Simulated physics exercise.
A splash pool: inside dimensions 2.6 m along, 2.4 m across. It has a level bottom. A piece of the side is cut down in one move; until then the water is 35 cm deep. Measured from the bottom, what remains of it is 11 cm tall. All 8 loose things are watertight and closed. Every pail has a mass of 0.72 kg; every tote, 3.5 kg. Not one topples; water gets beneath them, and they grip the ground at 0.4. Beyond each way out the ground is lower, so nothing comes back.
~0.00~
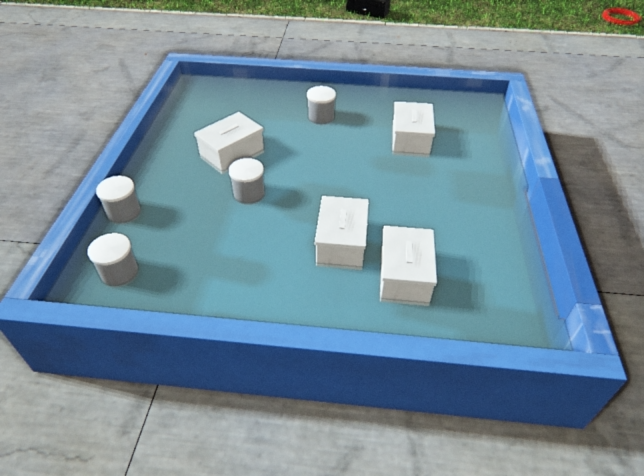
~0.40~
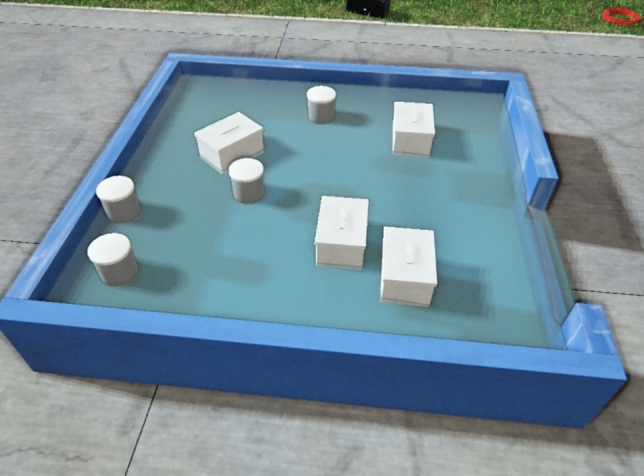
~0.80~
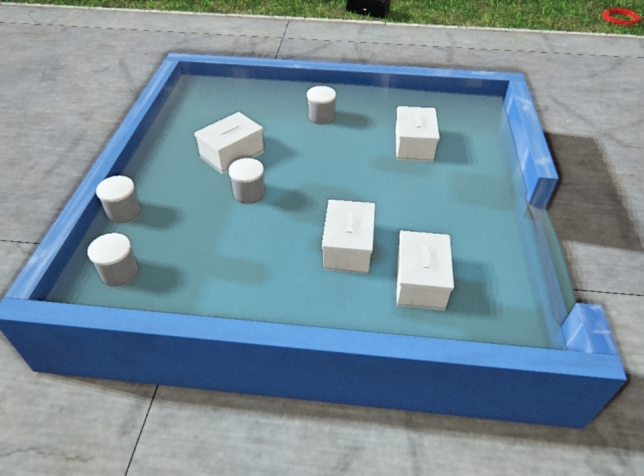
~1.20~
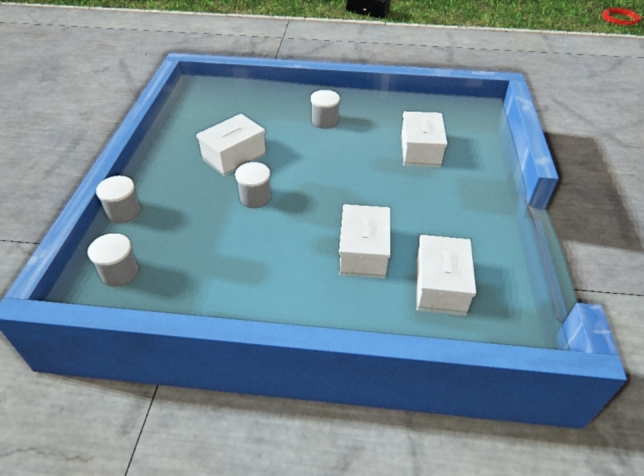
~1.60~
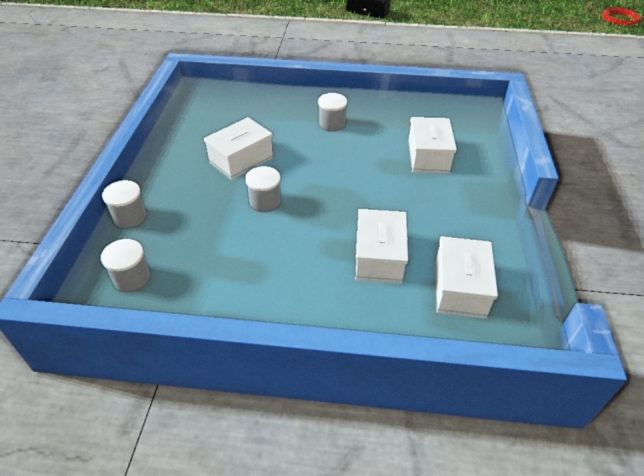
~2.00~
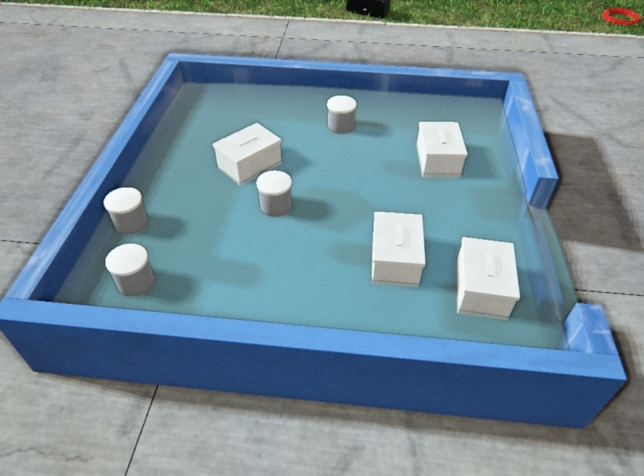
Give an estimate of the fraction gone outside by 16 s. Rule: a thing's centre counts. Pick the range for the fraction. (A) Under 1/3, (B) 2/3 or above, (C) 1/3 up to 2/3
1/3 up to 2/3.
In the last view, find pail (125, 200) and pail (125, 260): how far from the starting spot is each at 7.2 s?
The shifts read 10 cm and 20 cm, in that sequence.
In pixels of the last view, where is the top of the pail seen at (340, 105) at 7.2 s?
Roughly at (375, 126) in the last picture.
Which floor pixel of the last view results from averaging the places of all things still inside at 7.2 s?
I'd put it around (264, 238).
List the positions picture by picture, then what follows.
In the first frame, a tote at (409, 253), afloat; a tote at (343, 220) floats; about 2170 L in view; 0 of 8 have shifted.
In the second frame, a tote at (409, 254) floats; a tote at (343, 220), afloat; 35 cm deep round most things; 0 of 8 have shifted.
In the third frame, a tote at (426, 258), afloat, 9 cm from its start; a tote at (350, 224), afloat, 4 cm from its start; about 2090 L in view; 1 of 8 have shifted.
In the fourth frame, a tote at (447, 263), afloat, 20 cm from its start; a tote at (366, 229), afloat, 13 cm from its start; about 2030 L in view; 3 of 8 have shifted.
In the fifth frame, a tote at (468, 265), afloat, 30 cm from its start; a tote at (382, 234), afloat, 22 cm from its start; 32 cm deep round most things; 7 of 8 have shifted.
In the sixth frame, a tote at (490, 266) floats, 41 cm from its start; a tote at (399, 237), afloat, 31 cm from its start; about 1930 L in view; 8 of 8 have shifted.
After 3.2 s 1 of 8 are out; 7 afloat.
After 7.2 s 3 of 8 are out; 5 afloat.
After 12.0 s 3 of 8 are out; 5 afloat.
After 16.0 s 3 of 8 are out; 5 afloat.
